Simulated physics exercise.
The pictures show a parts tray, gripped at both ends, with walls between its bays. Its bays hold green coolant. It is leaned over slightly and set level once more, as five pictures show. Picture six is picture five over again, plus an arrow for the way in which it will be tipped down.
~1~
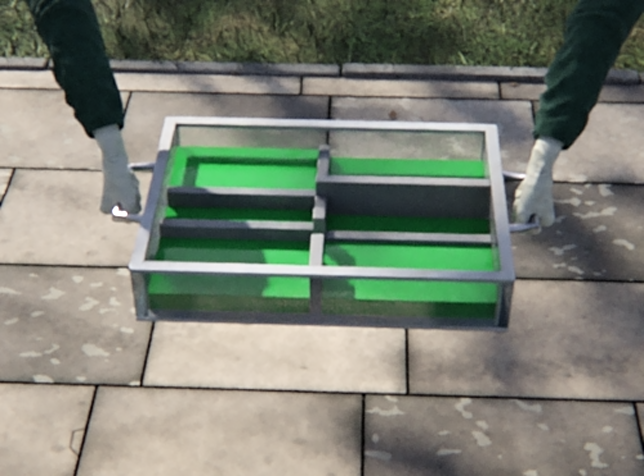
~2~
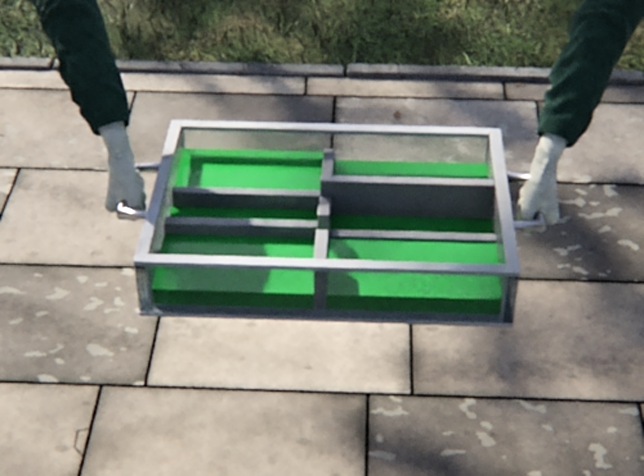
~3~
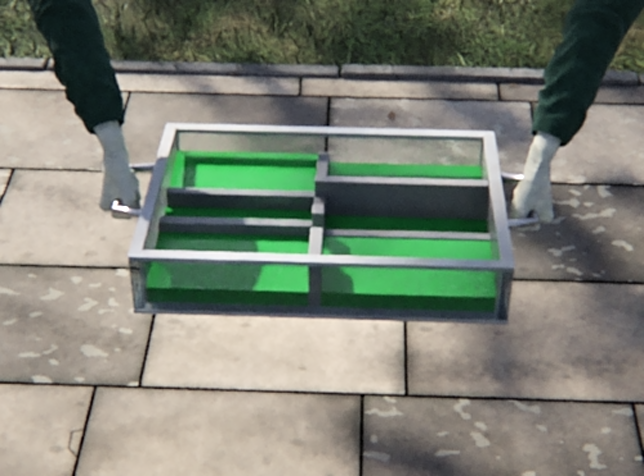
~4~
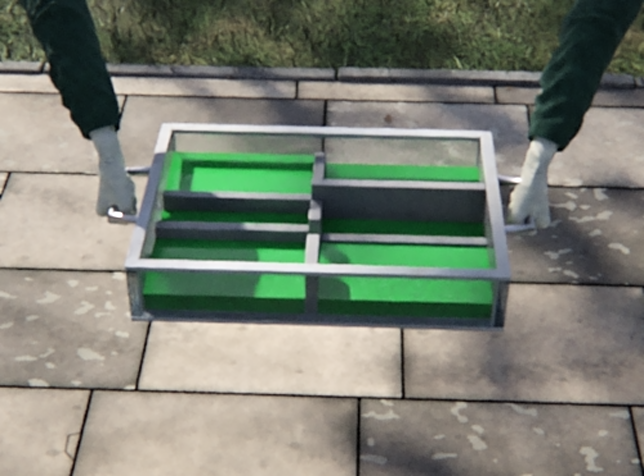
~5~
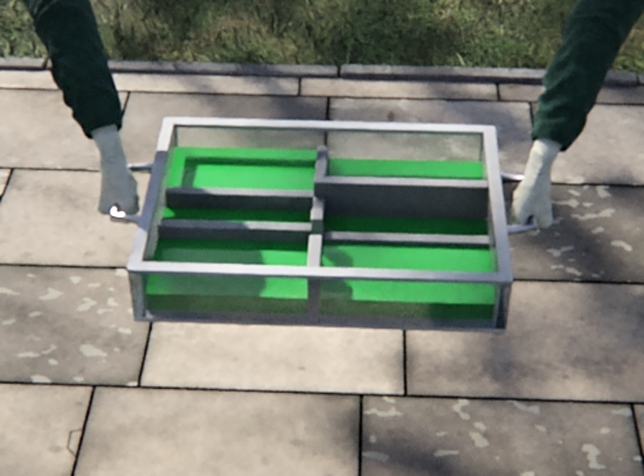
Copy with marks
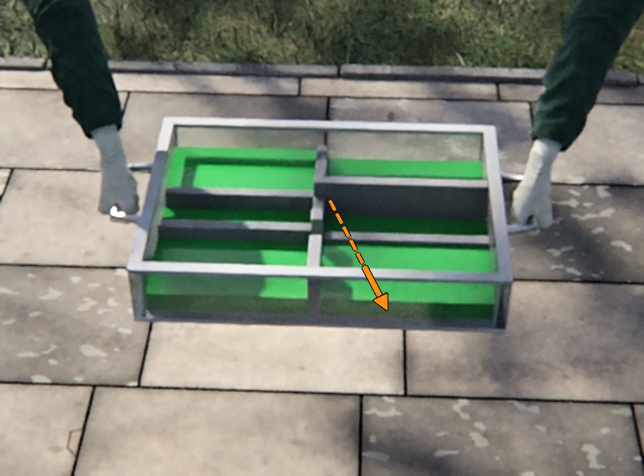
Green liquid in a divided, clear-sided tray as two gloved hands tilt it slightly toward the back, then level it again.
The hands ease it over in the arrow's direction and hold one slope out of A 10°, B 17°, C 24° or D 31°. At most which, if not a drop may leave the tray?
B.
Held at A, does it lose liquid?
No, that is safe.
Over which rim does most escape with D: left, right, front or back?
The front rim.
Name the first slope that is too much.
That would be C.
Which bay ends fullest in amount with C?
The front right bay.
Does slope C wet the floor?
Yes, that goes wrong.
The tray is level; deepest in the back left bay, at (248, 171), shallowest in the centre right.
Tipped about 3° down to the back; no wall is crossed.
Tipped about 5° down to the back; no wall is crossed.
Tipped about 3° down to the back; no wall is crossed.
The tray is level; deepest in the back left bay, at (246, 171), shallowest in the centre right.
The arrow ends at (384, 305).
If A is chosen, nothing spills; the front right bay holds the most.
If B is chosen, nothing spills; the front right bay holds the most.
If C is chosen, about 11 % goes over the rim.
If D is chosen, about 34 % goes over the rim.
